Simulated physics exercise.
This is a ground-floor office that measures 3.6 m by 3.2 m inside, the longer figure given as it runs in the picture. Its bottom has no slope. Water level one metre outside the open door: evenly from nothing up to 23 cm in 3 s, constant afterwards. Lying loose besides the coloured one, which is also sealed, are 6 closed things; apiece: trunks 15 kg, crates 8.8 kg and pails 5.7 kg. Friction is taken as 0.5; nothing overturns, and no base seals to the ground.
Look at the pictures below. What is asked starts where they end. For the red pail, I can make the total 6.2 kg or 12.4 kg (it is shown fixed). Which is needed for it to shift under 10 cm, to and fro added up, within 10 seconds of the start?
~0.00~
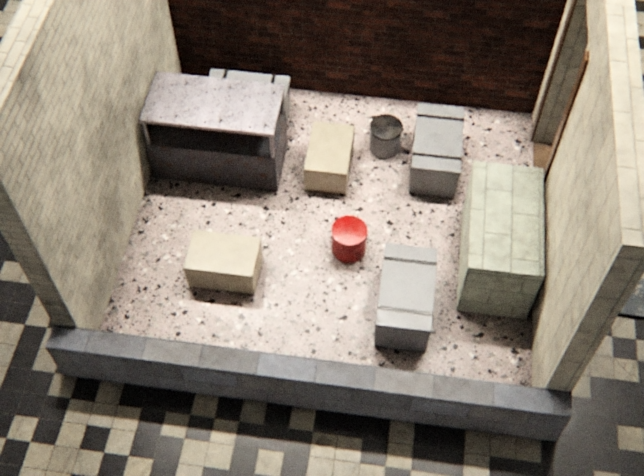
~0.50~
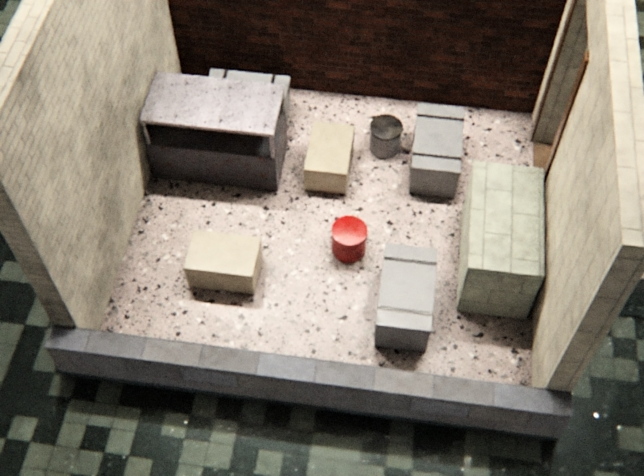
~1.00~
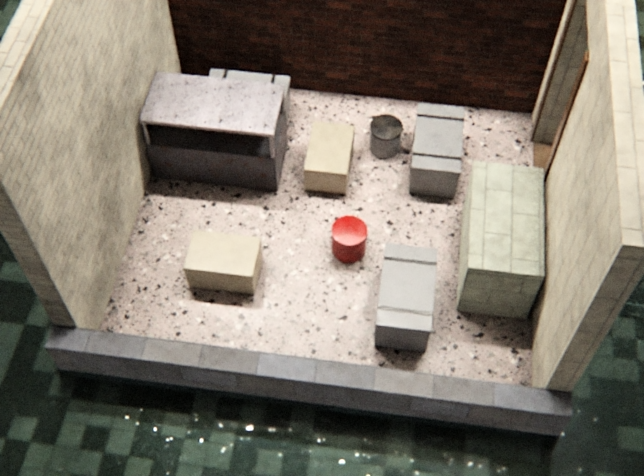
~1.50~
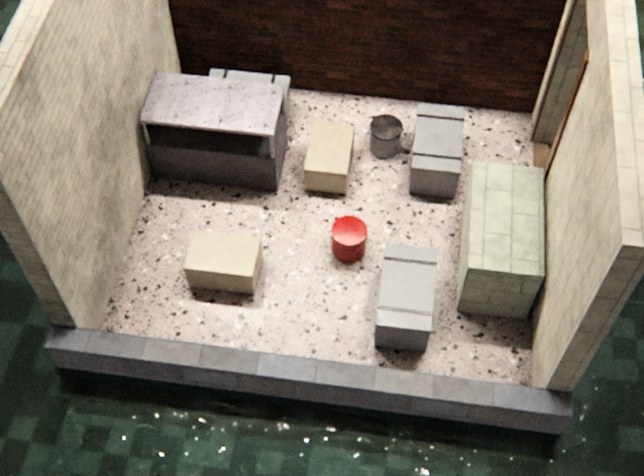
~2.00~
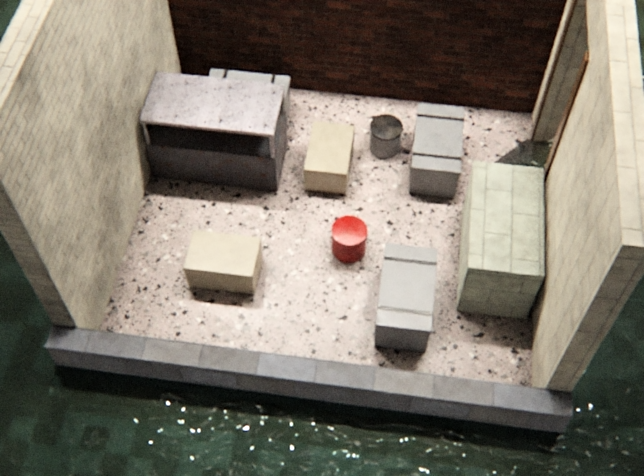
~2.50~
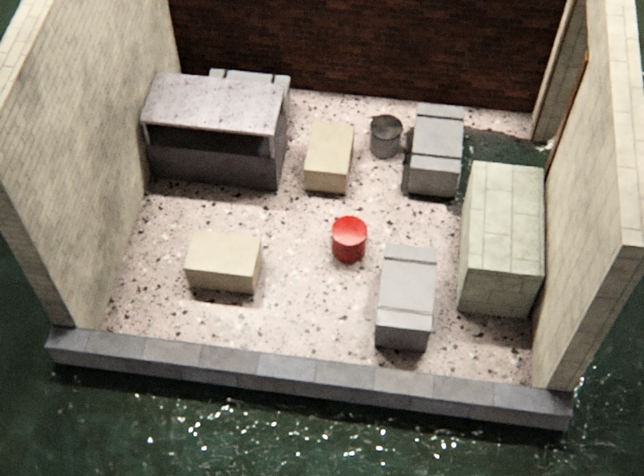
It needs the bigger one.
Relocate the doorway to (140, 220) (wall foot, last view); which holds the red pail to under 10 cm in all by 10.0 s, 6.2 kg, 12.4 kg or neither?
I'd say neither one will work.
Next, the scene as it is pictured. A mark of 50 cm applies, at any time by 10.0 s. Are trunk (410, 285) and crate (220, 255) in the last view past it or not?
Below, beyond.
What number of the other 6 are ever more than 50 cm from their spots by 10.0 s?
That comes to 4.
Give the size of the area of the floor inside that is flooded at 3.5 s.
I'd estimate close to 3.0 m2.
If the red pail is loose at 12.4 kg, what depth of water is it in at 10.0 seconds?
7 cm, roughly.
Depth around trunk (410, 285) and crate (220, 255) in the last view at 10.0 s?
Close to 6 and 13 centimetres.
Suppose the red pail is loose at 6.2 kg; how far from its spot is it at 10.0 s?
Shift: Roughly 50 cm.
After 3.5 s the red pail would be 0 cm from its start with 6.2 kg and 0 cm from its start with 12.4 kg; 1 cm of water round it then.
After 4.5 s the red pail would be 2 cm from its start with 6.2 kg and 0 cm from its start with 12.4 kg; 4 cm of water round it then.
After 7.0 s the red pail would be 2 cm from its start with 6.2 kg and 0 cm from its start with 12.4 kg; 3 cm of water round it then.
After 10.0 s the red pail would be 53 cm from its start with 6.2 kg and 1 cm from its start with 12.4 kg; 7 cm of water round it then.
